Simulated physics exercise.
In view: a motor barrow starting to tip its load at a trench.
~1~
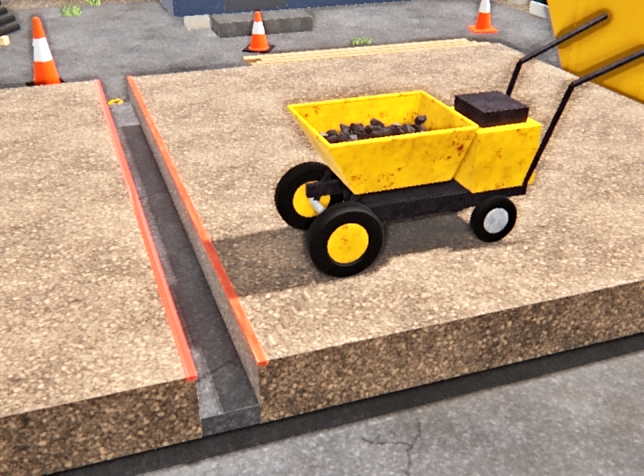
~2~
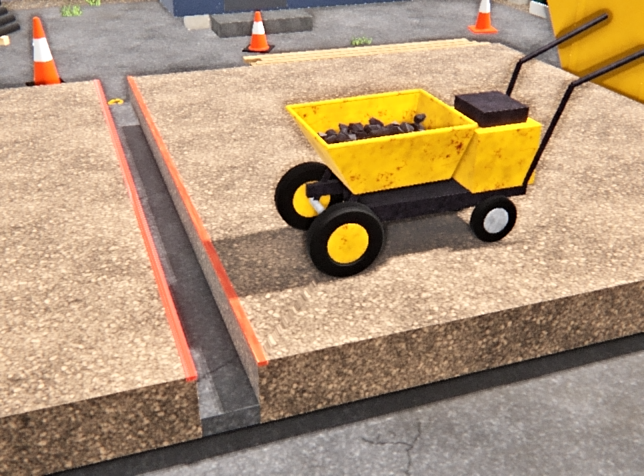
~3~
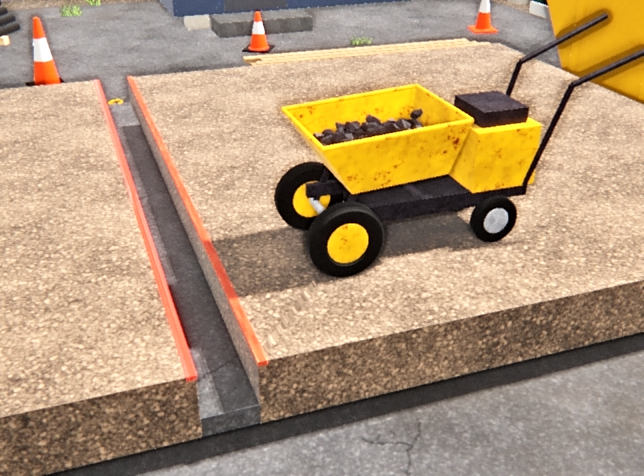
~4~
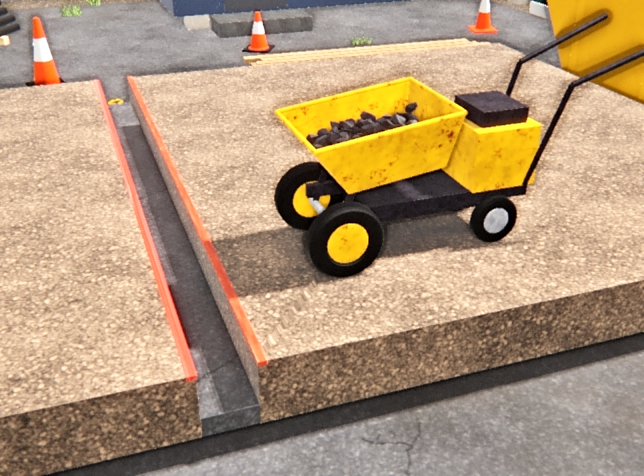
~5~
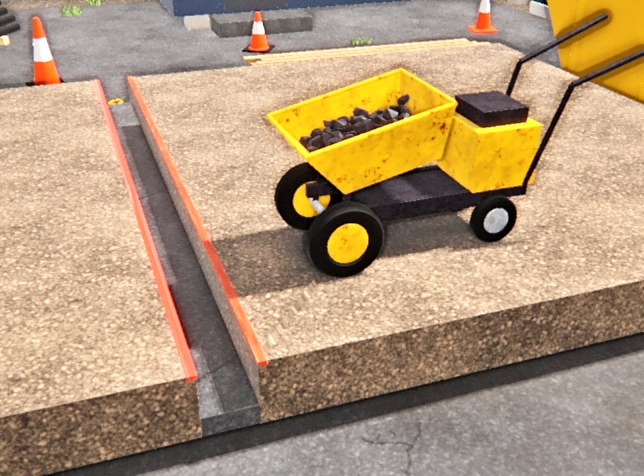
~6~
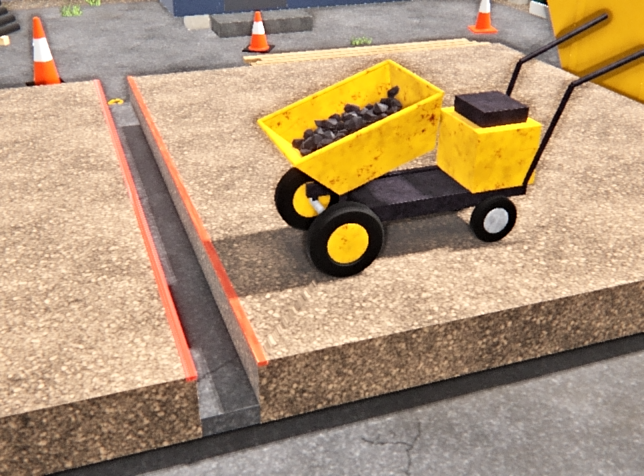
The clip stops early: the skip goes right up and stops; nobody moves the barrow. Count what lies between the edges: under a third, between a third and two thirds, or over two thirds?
The trench ends with more than two thirds of it.
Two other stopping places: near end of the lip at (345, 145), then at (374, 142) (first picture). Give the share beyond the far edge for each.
About 0 and 0 per cent.
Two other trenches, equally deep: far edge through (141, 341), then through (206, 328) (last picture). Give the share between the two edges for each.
Roughly 90 per cent, and 70 per cent.
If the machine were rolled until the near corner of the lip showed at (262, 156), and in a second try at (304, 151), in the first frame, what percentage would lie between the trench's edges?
The first gives 30 %, the second 80 %.
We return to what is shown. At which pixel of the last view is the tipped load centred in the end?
At about (194, 297).
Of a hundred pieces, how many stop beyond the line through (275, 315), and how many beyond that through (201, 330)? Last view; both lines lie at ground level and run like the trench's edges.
First some 90, then 30 per cent.
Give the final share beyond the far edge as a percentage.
Near 0 %.
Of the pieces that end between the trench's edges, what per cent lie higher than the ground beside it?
It comes to 0 per cent or so.
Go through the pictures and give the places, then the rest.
In the first picture, lip of the skip at (329, 147), level; top of the load at (380, 145), lumps of coal; first edge of the trench at (244, 321); far edge at (178, 334), the trench under half as wide as the skip, and about as deep as wide.
In the second picture, lip of the skip at (327, 148), level; top of the load at (379, 144).
In the third picture, lip of the skip at (322, 150), tipped barely; top of the load at (392, 131).
In the fourth picture, lip of the skip at (315, 153), tipped a little; top of the load at (386, 127).
In the fifth picture, lip of the skip at (306, 158), tipped a little; top of the load at (391, 126).
In the sixth picture, lip of the skip at (295, 165), tipped clearly; top of the load at (390, 118); first edge of the trench at (244, 321); far edge at (178, 334).
Soon, skip tipped steeply; all in the skip.
A while on, skip tipped right over; nearly all in the skip; a stray few short of the trench; a stray few in or heaped over the trench; a stray few falling.
Towards the end, skip tipped right over; about a third in the skip; a small part short of the trench; about half in or heaped over the trench; a stray few beyond it; a stray few falling.
Finally, skip tipped right over; a small part in the skip; a stray few short of the trench; most in or heaped over the trench; a stray few beyond it.
